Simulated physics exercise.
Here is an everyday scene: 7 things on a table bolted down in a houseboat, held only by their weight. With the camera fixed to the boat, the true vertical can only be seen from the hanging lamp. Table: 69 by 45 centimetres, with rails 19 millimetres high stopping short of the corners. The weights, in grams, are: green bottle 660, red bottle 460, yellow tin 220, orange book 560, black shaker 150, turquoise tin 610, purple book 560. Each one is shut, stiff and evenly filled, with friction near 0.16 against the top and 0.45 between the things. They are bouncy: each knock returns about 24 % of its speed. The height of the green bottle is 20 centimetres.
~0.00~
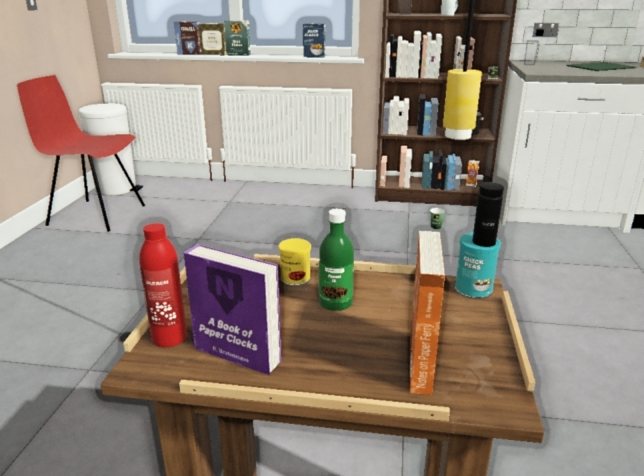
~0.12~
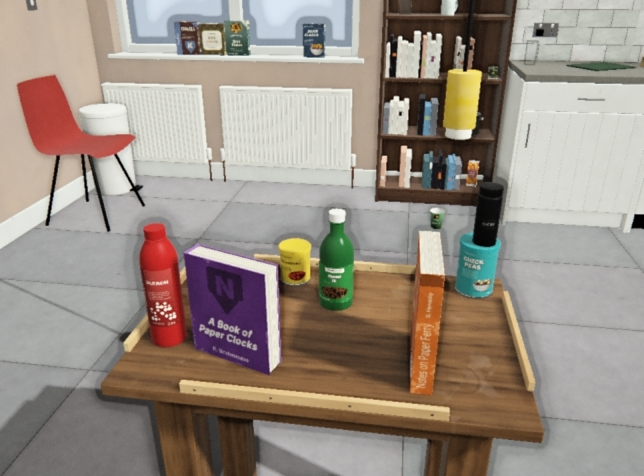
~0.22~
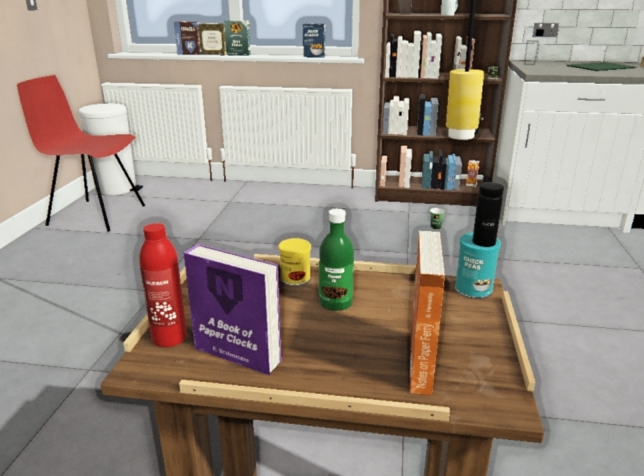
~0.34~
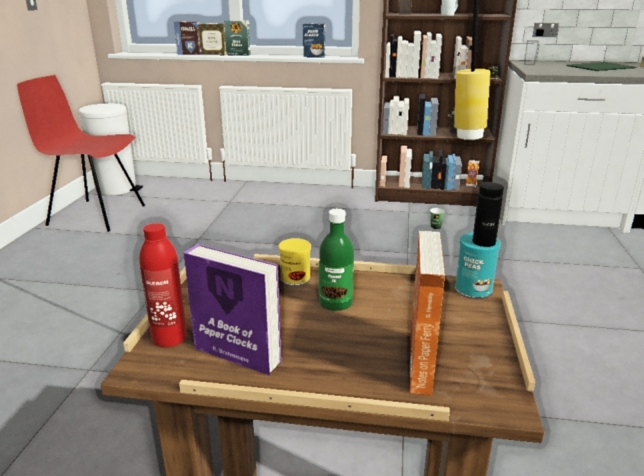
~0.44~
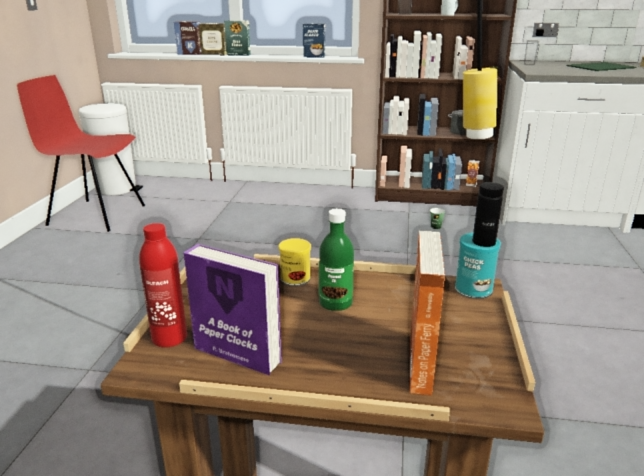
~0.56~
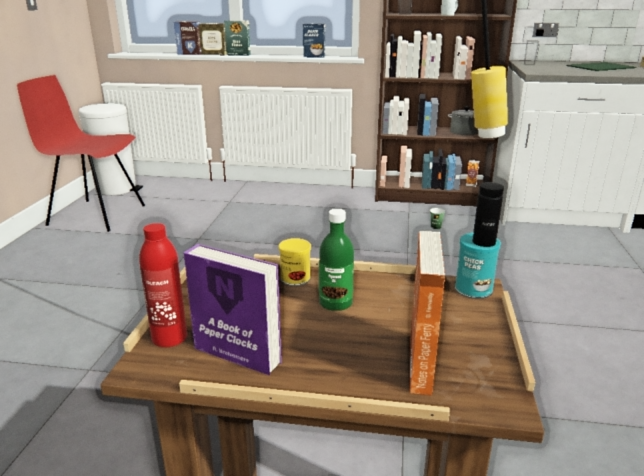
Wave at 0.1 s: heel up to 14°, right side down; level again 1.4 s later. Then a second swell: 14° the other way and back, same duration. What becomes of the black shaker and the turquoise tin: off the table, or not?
My prediction: Black shaker lost; turquoise tin lost.
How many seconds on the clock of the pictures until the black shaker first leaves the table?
Somewhere about 1.0 s.
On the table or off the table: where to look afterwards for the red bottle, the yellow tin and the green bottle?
Outcome: The red bottle remains on its support; the yellow tin remains on its support; the green bottle remains on its support.
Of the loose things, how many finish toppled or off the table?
3.
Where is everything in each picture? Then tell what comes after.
In the first picture, boat level; black shaker (488, 215); turquoise tin (477, 266).
In the second picture, boat level; yellow tin (295, 262); orange book (425, 311).
In the third picture, floor tilted 1°, right side down; purple book (234, 309); green bottle (336, 259).
In the fourth picture, floor tilted 4°, right side down; red bottle (162, 285); yellow tin (295, 262).
In the fifth picture, floor tilted 7°, right side down; orange book (425, 311); purple book (234, 309).
In the sixth picture, floor tilted 10°, right side down; black shaker (488, 215); turquoise tin (477, 266).
After 1.06 s, floor tilted 10°, right side down; black shaker now off the table; turquoise tin tipped 3° from how it sat near (506, 265); orange book on its side.
After 1.46 s, boat level; orange book and turquoise tin now off the table; green bottle slid 16 cm; red bottle slid 16 cm.
After 1.76 s, floor tilted 4°, left side down; red bottle slid 16 cm; purple book slid 16 cm; green bottle slid 16 cm.
After 2.56 s, floor tilted 7°, left side down; red bottle slid 5 cm; green bottle slid 5 cm; yellow tin slid 5 cm.
At rest (3.4 s), off the table, orange book, black shaker and turquoise tin; the other 4 in place, give or take 5 cm.
